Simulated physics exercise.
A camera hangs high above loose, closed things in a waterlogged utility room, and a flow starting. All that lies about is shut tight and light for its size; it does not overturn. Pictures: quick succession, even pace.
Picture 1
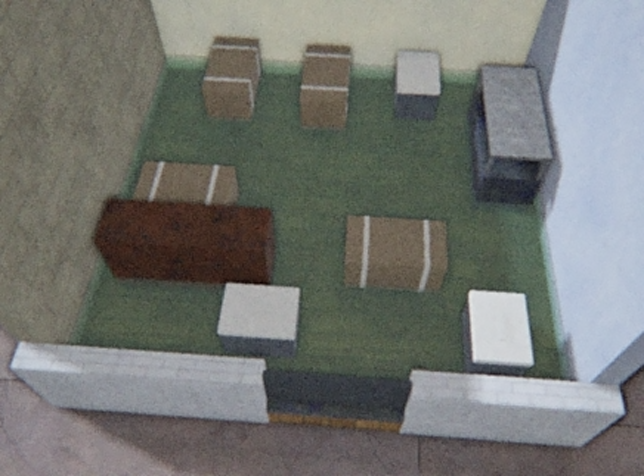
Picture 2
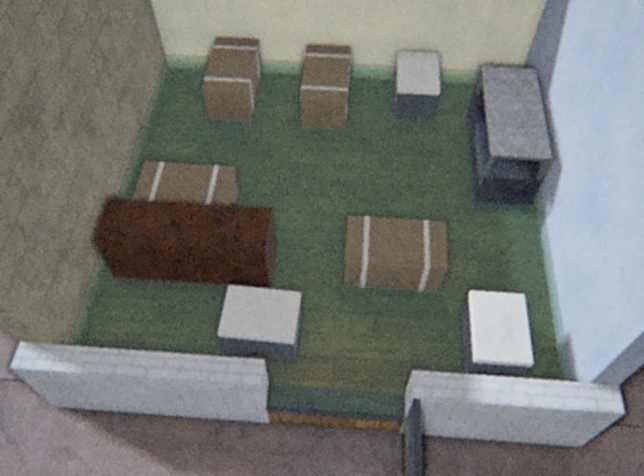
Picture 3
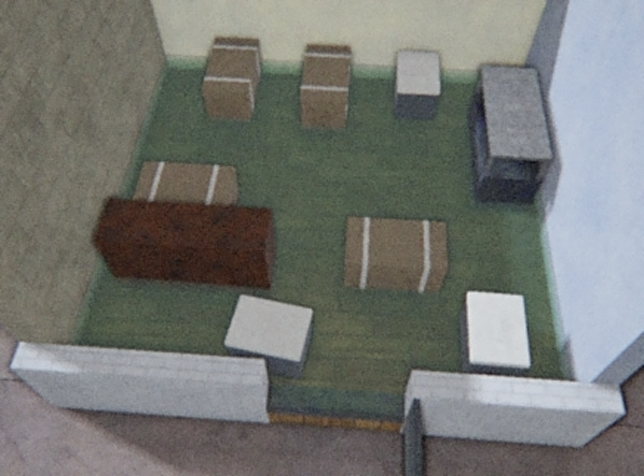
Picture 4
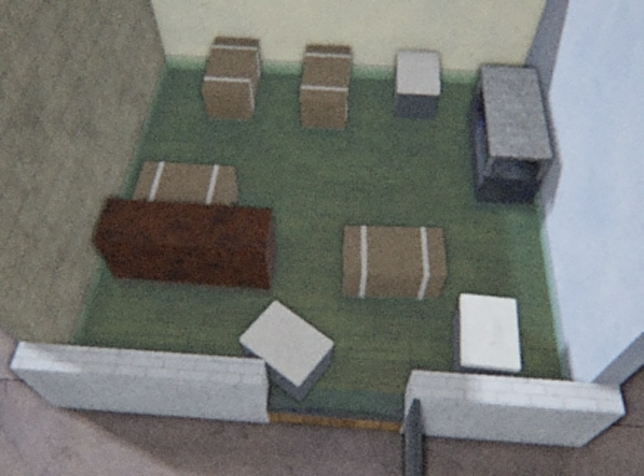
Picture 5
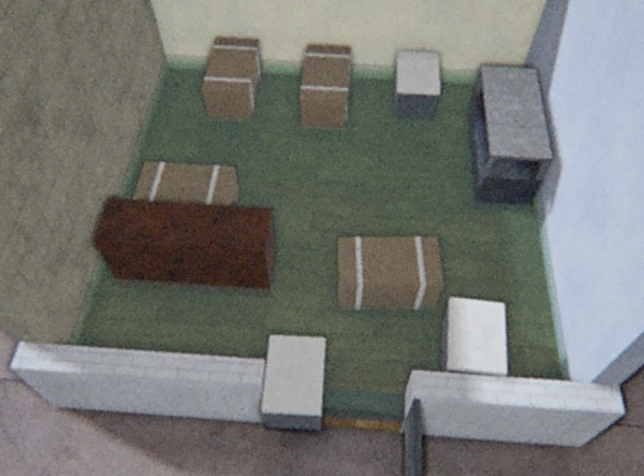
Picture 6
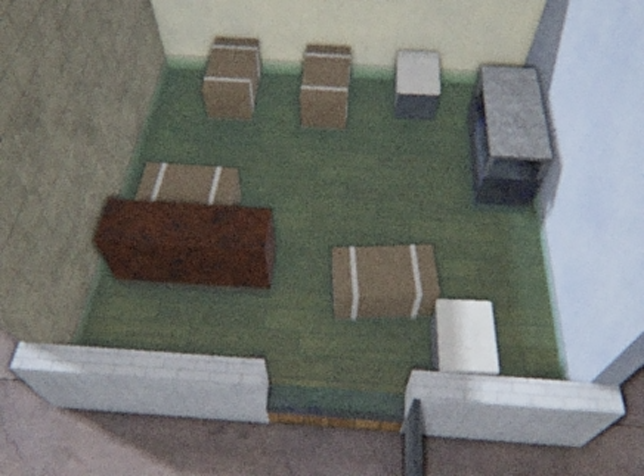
A white box turns and slides out through the doorway as two other boxes shift slightly.
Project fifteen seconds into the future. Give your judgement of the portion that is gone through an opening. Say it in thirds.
The answer is one to two thirds.
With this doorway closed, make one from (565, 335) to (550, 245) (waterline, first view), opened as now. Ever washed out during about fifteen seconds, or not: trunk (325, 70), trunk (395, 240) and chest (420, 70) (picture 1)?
Following that order: Remains behind; escaped; remains behind.
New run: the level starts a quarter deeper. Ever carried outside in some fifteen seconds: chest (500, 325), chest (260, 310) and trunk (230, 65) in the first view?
Well, in turn they're removed, removed and not removed.
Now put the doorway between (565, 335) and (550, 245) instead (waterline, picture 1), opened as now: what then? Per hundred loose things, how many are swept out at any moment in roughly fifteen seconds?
I reckon close to 30 per cent.
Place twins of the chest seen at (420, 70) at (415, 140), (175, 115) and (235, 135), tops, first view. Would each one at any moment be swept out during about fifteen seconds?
Lab note - results by position: Exited, retained, retained.
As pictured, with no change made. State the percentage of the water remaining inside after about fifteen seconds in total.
Estimate: Near 52 in a hundred.
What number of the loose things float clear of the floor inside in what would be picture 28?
Count: 4.
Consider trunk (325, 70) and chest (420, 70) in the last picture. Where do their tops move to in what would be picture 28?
About (343, 115) and (426, 121).
A moment on, 1 of 7 are out; 6 afloat.
Next, 3 of 7 are out; 4 afloat.
Later, 3 of 7 are out; 4 afloat.
In the end, 3 of 7 are out; 4 afloat.
